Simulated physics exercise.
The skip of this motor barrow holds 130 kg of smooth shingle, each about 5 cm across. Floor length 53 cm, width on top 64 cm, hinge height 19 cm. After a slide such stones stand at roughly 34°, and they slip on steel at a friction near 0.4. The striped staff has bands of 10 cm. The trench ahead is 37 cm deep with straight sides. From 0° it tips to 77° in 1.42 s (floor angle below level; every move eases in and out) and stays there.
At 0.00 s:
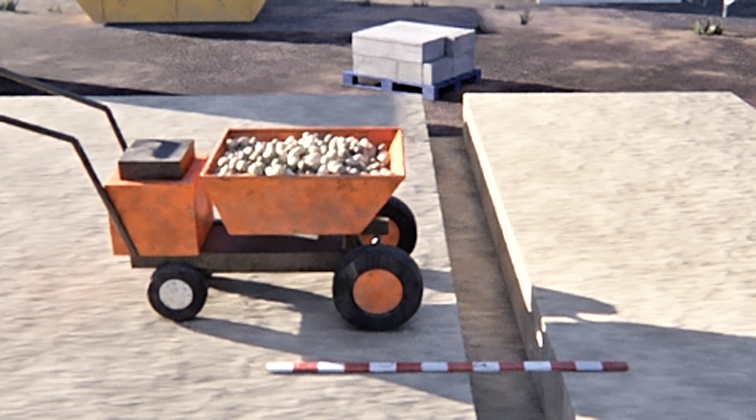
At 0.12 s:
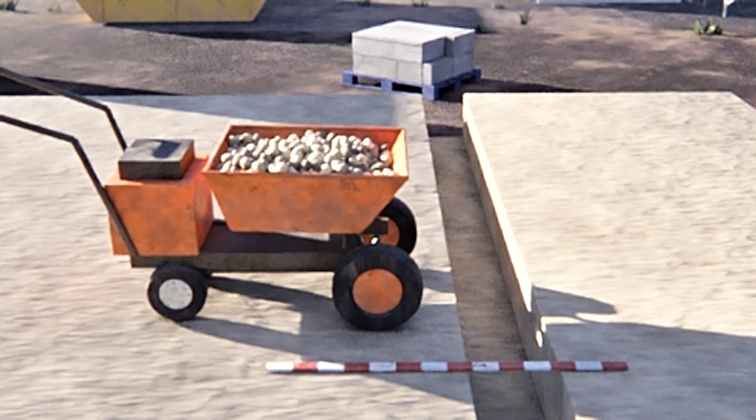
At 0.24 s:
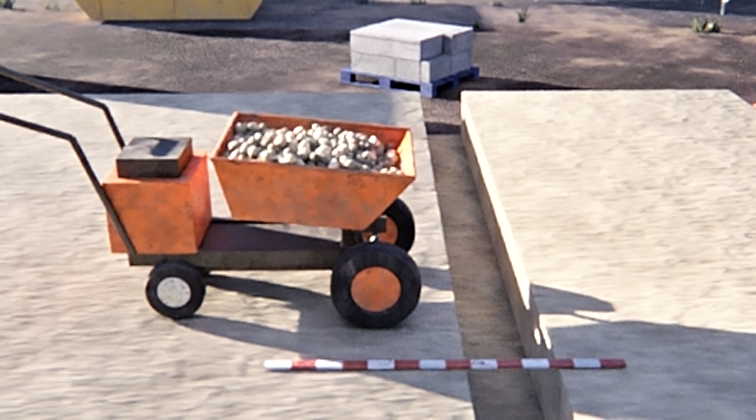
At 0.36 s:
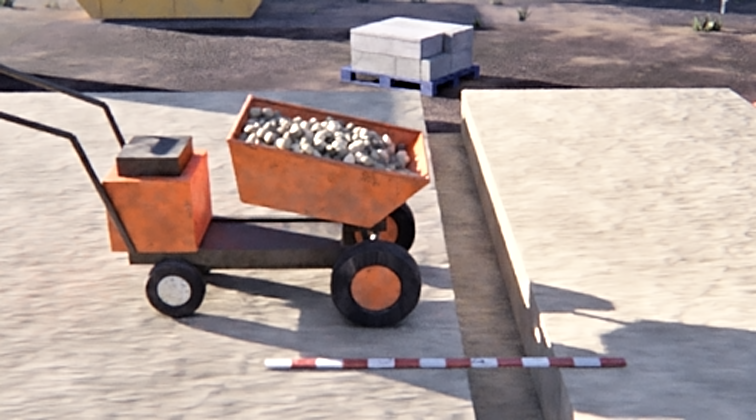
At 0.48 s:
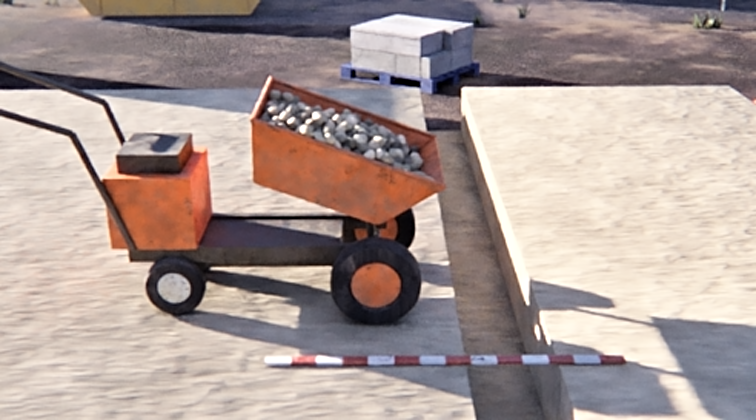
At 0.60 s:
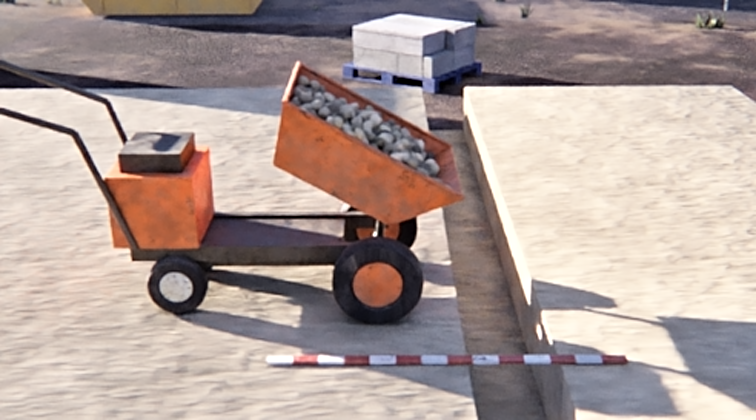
On a sunlit building site with pale slabs and a narrow trench between them, seen from the side and slightly above, the view stays practically still. An orange motor barrow with black handles stands left of the trench, its skip full of grey stones, with a red-and-white staff in front and grey blocks on a blue pallet behind. The skip tilts steadily steeper, its rear rising and its front edge reaching rightward, while the stones ride along inside.
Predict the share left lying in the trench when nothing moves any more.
Roughly 50 per cent ends in the trench.
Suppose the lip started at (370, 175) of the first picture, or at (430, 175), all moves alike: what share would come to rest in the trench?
First some 85, then 30 per cent.
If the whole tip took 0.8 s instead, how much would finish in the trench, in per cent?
Then about 35 per cent.
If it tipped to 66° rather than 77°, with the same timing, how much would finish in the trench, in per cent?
Then about 55 per cent.
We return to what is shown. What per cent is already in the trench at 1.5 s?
Some 30 per cent.
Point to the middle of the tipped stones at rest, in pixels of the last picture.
Around (527, 326).
After 1.1 s the floor is at 65°; 97 % in the skip, 3 % in the trench; the foremost stones are at (520, 231).
After 1.5 s the floor is at 77°; 28 % in the skip, 28 % in the trench, 43 % past the trench; the foremost stones are at (670, 282).
After 1.9 s the floor is at 77°; 6 % in the skip, 41 % in the trench, 52 % past the trench; the foremost stones are past the picture's edge.
After 3.8 s the floor is at 77°; 0 % in the skip, 50 % in the trench, 50 % past the trench; the foremost stones are past the picture's edge.
